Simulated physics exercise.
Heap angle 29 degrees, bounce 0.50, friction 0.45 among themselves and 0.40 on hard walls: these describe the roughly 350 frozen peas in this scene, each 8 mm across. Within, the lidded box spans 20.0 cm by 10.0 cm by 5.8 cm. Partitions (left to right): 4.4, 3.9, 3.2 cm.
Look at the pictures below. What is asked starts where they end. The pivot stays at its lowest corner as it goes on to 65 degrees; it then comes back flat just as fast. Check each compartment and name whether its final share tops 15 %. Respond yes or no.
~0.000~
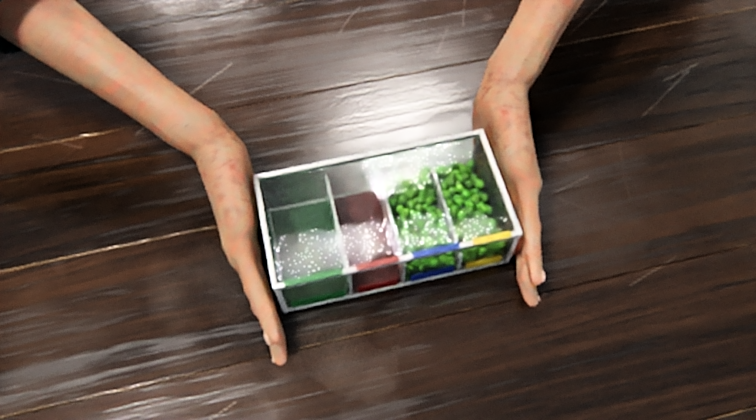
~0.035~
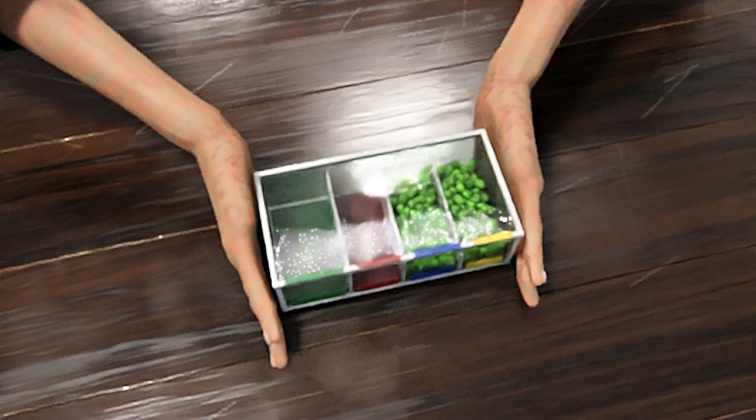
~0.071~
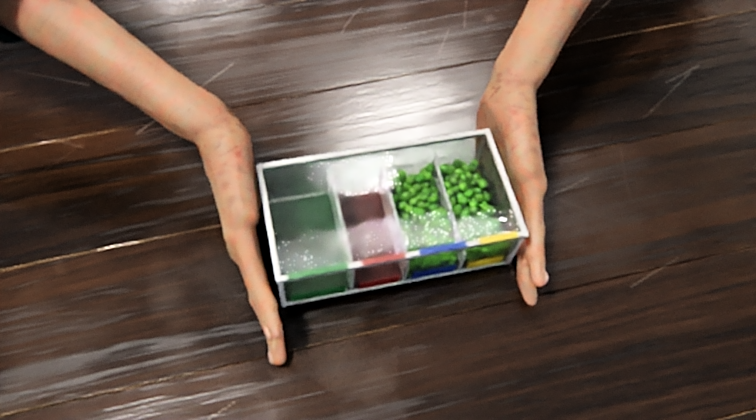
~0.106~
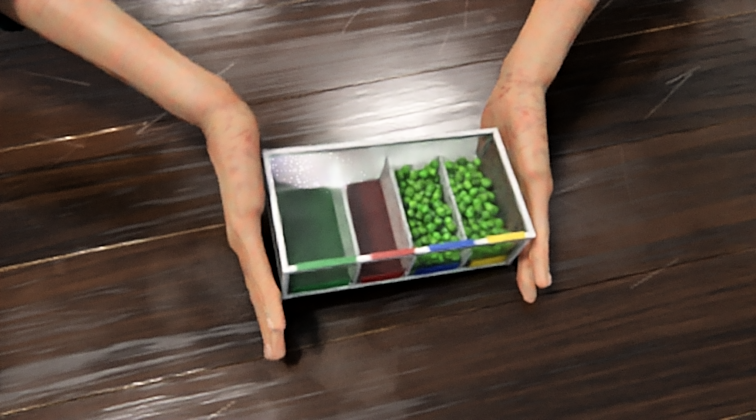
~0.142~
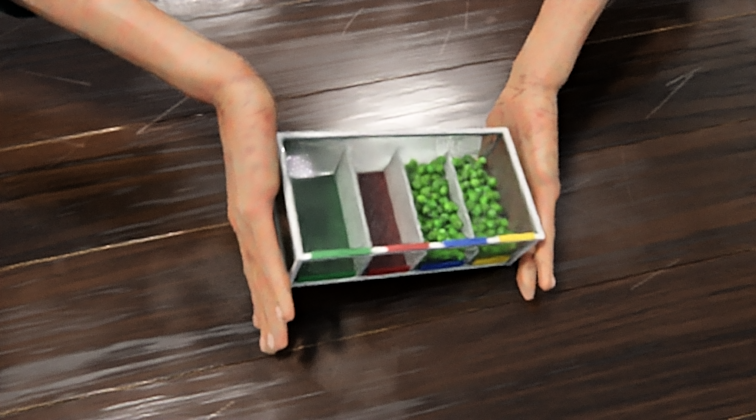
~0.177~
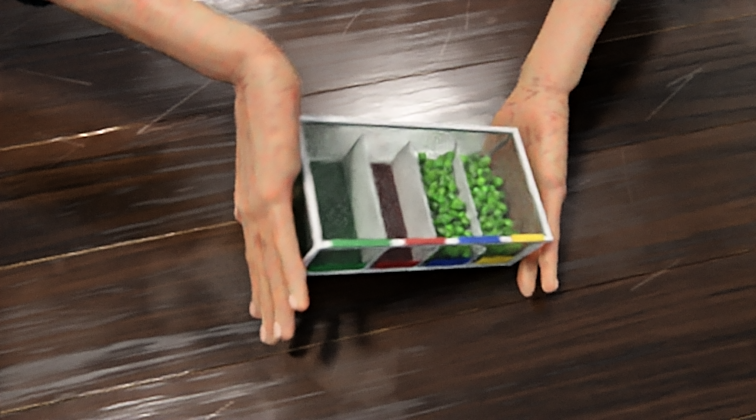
Red: No; blue: Yes; green: No; yellow: Yes.
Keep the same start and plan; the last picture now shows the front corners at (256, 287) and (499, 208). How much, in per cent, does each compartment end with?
That leaves red with 10 percent, blue with 50, green with 5 and yellow with 35 percent.
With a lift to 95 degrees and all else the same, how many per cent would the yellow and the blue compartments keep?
Result - yellow at 80 percent, blue at 20 percent.
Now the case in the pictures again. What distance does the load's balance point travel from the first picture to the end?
Roughly 1.0 cm.
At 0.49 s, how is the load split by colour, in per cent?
In per cent: Red 0, blue 45, green 0, yellow 55.
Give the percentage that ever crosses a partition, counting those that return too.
Around 10 percent.
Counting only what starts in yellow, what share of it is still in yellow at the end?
Roughly 100 per cent.
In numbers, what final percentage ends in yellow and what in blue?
Yellow at 60 and blue at 40, in per cent.
Then, at 0.49 s, tilt 63 degrees; blue 45 %, yellow 55 %.
After 0.70 s, tilt 23 degrees; blue 40 %, yellow 60 %.
Then, at 1.02 s, tilt 0 degrees; blue 40 %, yellow 60 %.
In the end, at 1.4 s, red 0 %, blue 40 %, green 0 %, yellow 60 %.
